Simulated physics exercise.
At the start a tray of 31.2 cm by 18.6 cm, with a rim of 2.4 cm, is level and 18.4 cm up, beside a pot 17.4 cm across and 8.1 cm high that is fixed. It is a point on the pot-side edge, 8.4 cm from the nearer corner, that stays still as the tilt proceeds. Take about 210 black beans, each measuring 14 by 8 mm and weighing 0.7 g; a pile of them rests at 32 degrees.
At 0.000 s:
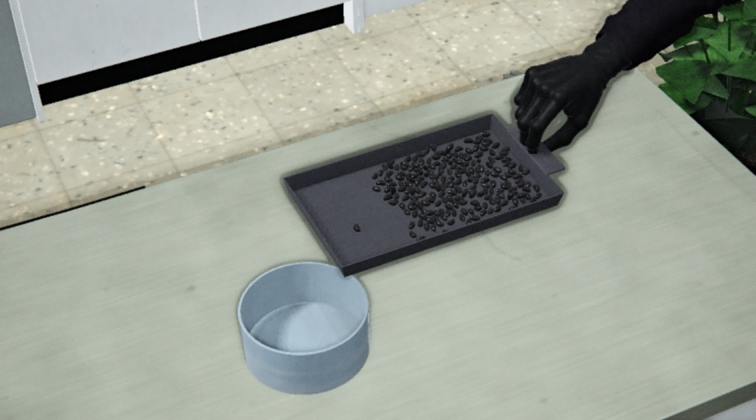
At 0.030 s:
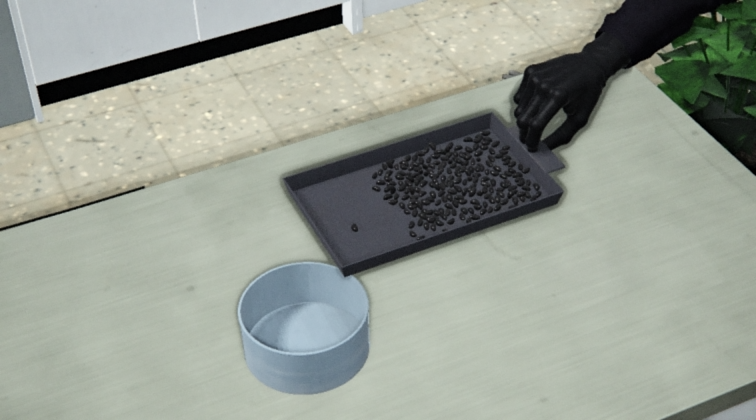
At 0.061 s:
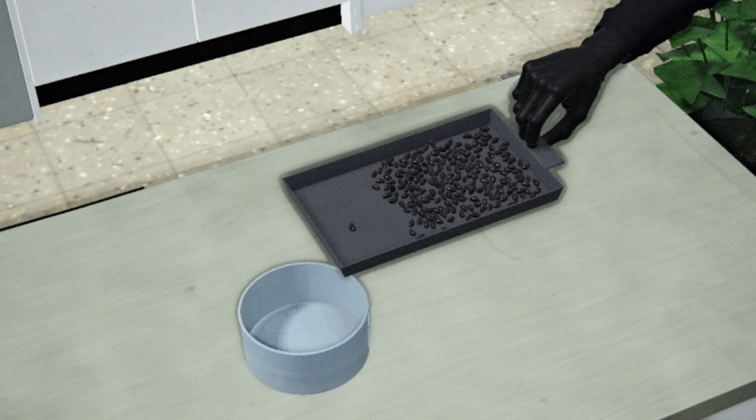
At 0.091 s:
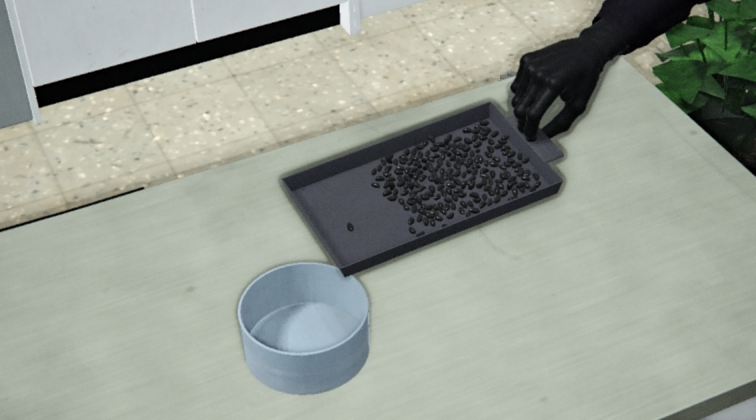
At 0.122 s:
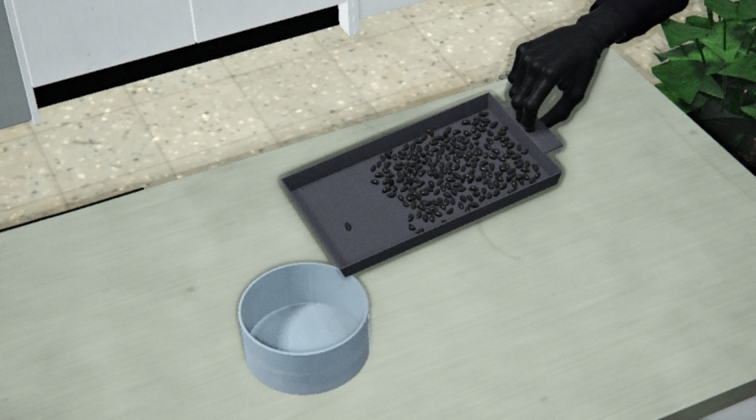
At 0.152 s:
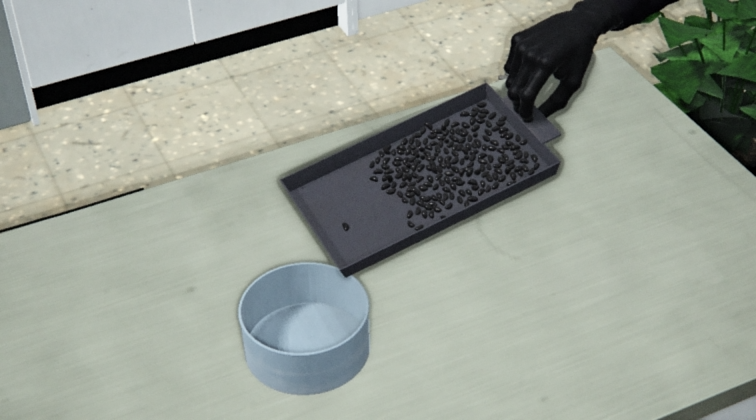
On a pale tabletop, a black-gloved hand held the end of a dark tray of black beans beside a light blue pot, then slowly raised that end a little while the beans stayed bunched together.
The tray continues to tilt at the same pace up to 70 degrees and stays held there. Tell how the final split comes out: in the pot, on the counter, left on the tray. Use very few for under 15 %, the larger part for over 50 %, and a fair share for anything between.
Pot: A fair share, counter: A fair share, left on the tray: A fair share.
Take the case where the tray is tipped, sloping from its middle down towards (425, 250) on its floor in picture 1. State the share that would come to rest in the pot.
Roughly 10 % of the pieces.
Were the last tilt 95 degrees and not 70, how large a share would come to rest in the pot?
65 percent.
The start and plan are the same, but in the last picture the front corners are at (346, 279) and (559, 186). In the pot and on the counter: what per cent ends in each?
The pot gets 10 and the counter 65.
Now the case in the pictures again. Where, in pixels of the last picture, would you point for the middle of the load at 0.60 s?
By then the middle of the load sits around (329, 209).
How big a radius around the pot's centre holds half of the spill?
Roughly 26 centimetres.
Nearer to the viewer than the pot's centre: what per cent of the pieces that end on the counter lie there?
Share: Roughly 50 %.
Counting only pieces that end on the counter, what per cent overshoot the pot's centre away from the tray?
100 %.
After 0.42 s, tilt 40 degrees; the tray holds 100 %, the pot 0 %.
After 0.60 s, tilt 60 degrees; the tray holds 100 %, the pot 0 %.
Then, at 0.90 s, tilt 70 degrees; the tray holds 25 %, the pot 35 %.
At rest (2.3 s), pot 40 %, counter 35 %, tray 25 %.
